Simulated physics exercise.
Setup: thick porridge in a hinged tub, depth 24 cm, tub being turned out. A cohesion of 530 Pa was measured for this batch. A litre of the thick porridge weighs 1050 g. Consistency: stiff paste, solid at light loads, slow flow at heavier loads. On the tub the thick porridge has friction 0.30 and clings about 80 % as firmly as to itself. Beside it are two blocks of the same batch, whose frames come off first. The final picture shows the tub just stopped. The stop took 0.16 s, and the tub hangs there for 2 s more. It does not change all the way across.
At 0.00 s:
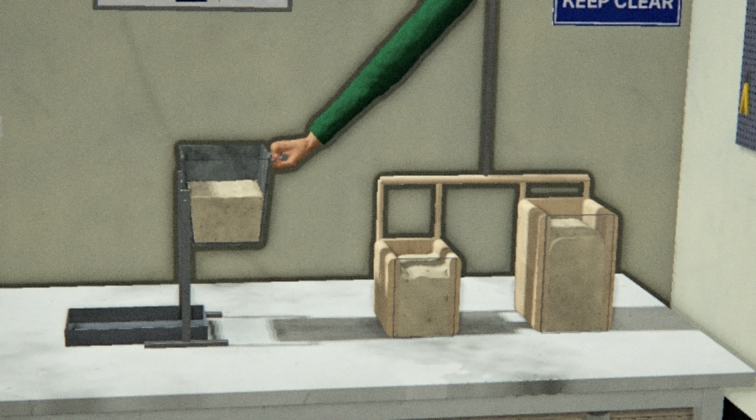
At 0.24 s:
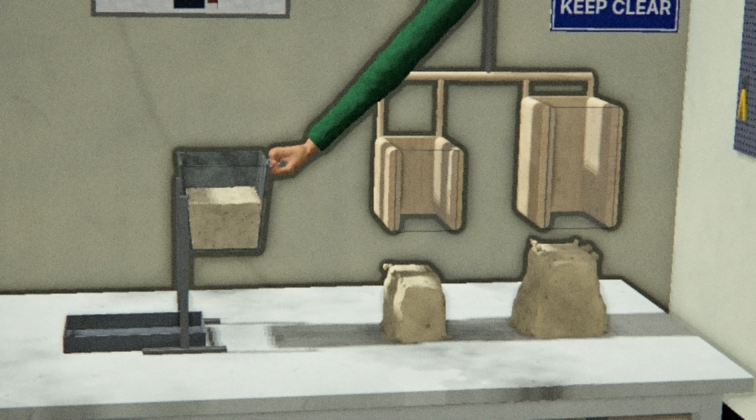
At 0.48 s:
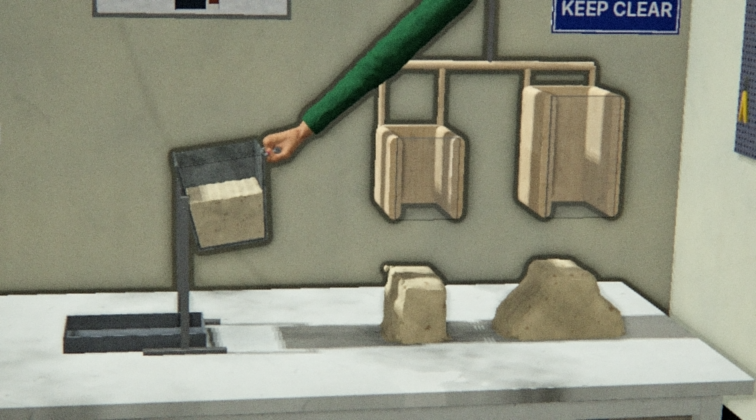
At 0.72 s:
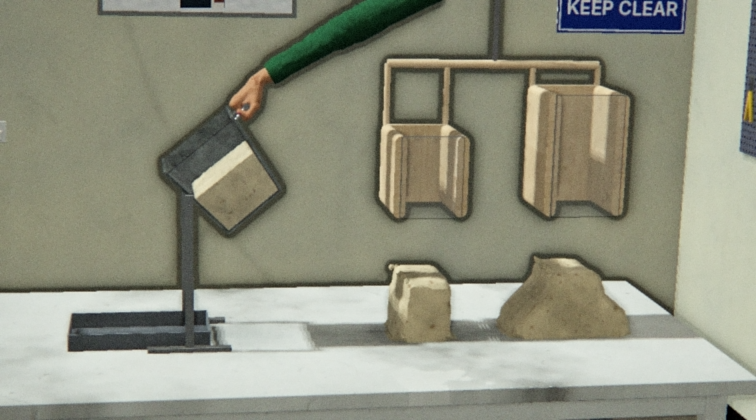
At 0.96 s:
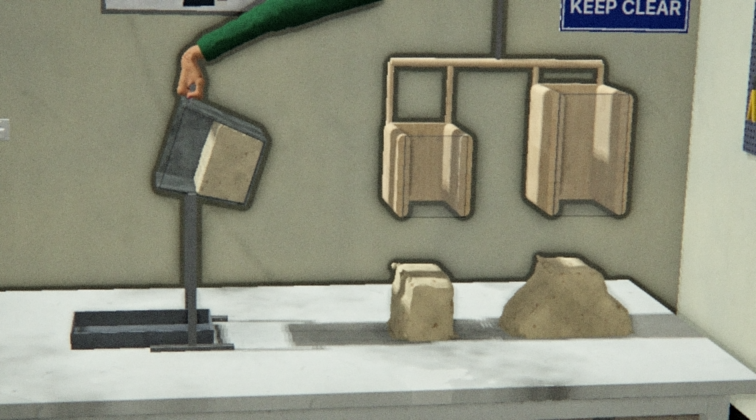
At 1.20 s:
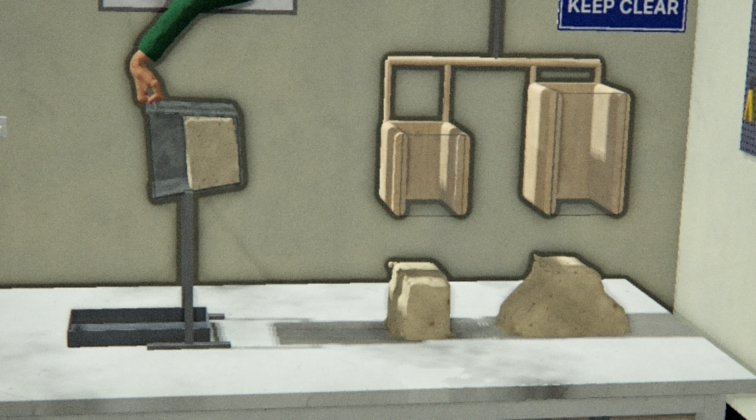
A green-sleeved arm reaches from above to grip a grey tub of thick, pale tan porridge on a post, left of two tan blocks in wooden moulds on a white bench, seen from the front and slightly above. The moulds lift off together, and the right block slumps wider while the left keeps its shape. The hand then swings the tub leftward onto its side, the porridge staying inside, as the view shifts very slightly.
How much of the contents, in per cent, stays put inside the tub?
About 100 per cent.
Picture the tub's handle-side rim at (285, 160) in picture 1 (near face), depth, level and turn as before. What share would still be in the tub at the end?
65 %.
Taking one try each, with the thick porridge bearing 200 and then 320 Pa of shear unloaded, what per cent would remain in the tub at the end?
First try roughly 50 per cent, second try roughly 65 per cent.
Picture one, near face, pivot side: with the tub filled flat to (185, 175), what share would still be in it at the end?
Roughly 65 per cent would still be in the tub at the end.
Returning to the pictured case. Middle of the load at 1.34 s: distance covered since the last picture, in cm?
Shift: Some 2 cm.
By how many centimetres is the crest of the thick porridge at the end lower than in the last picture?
Roughly 5 cm.
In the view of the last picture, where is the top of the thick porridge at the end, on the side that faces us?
On the near face, the top ends up close to (200, 136).
By 1.34 s, the tub is at 94 degrees and holds 100 %.
By 1.51 s, the tub is at 94 degrees and holds 100 %.
By 1.68 s, the tub is at 94 degrees and holds 100 %.
By 1.85 s, the tub is at 94 degrees and holds 100 %.
By 3.20 s, at the end, the tub is at 94 degrees and holds 100 %.
